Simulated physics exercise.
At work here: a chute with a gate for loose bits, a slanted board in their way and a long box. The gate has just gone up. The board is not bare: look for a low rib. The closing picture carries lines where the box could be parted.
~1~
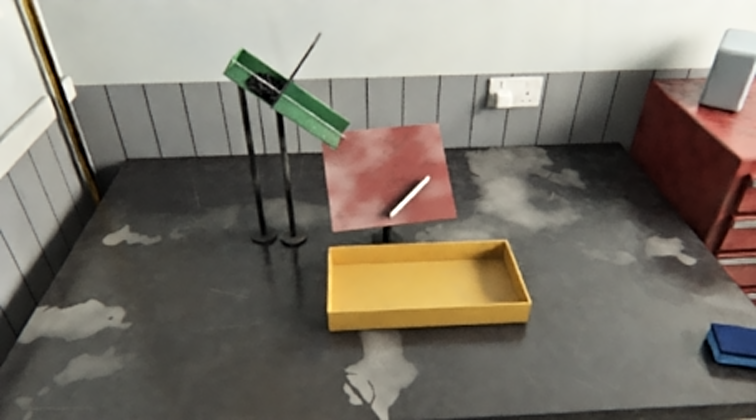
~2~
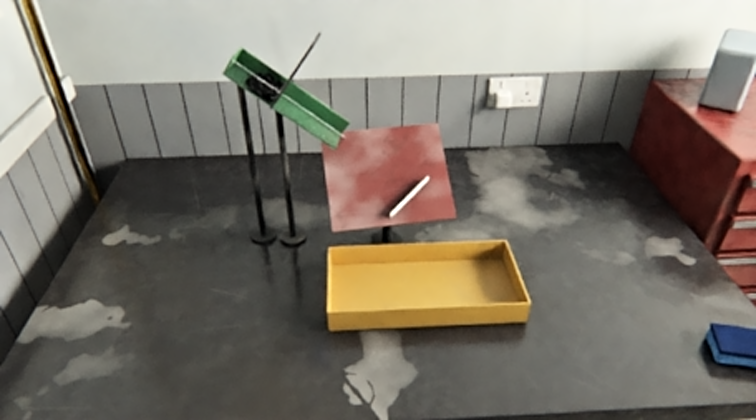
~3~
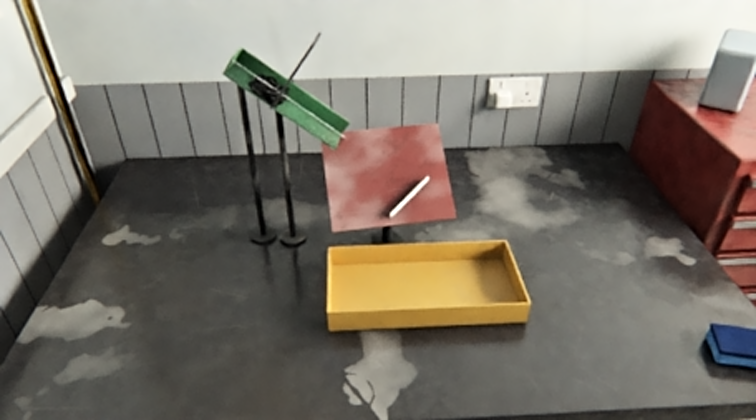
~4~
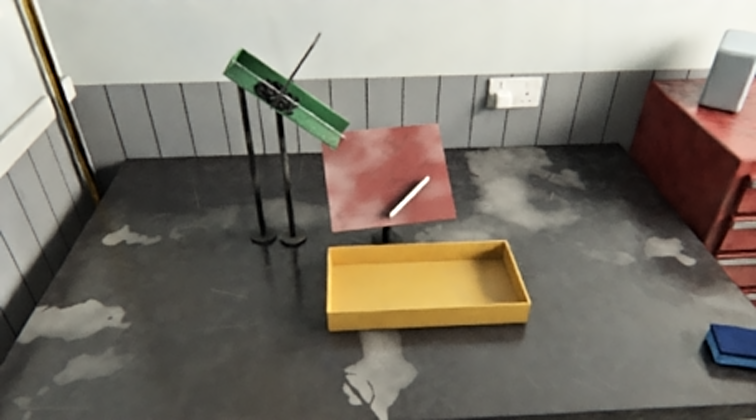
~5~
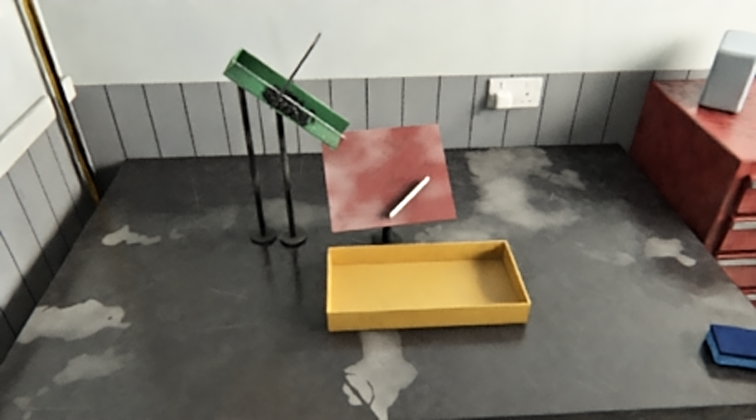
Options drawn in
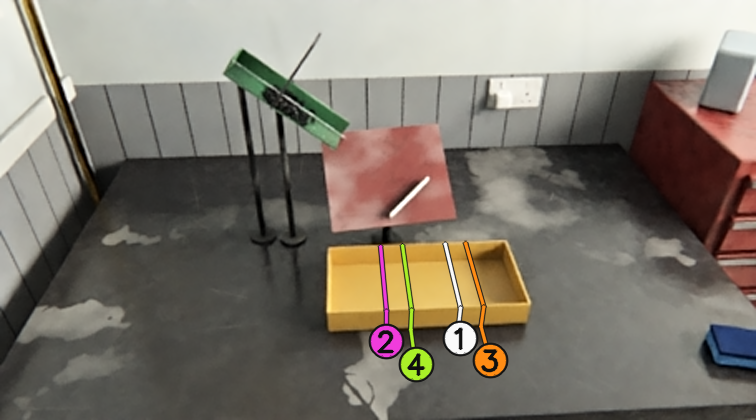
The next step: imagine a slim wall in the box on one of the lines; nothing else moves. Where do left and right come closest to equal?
2 beats the others.
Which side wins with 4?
Left.
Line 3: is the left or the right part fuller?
The left side.
On the marked copy, line 1 crosses the front rim at (460, 307); line 2 crosses the front rim at (386, 310); line 3 crosses the front rim at (483, 306); line 4 crosses the front rim at (411, 309).
With 1, of what is caught, every piece on the left of the divider, not one piece on the right.
With 2, of what is caught, roughly half on the left of the divider, roughly half on the right.
With 3, of what is caught, every piece on the left of the divider, not one piece on the right.
With 4, of what is caught, almost all on the left of the divider, about a tenth on the right.
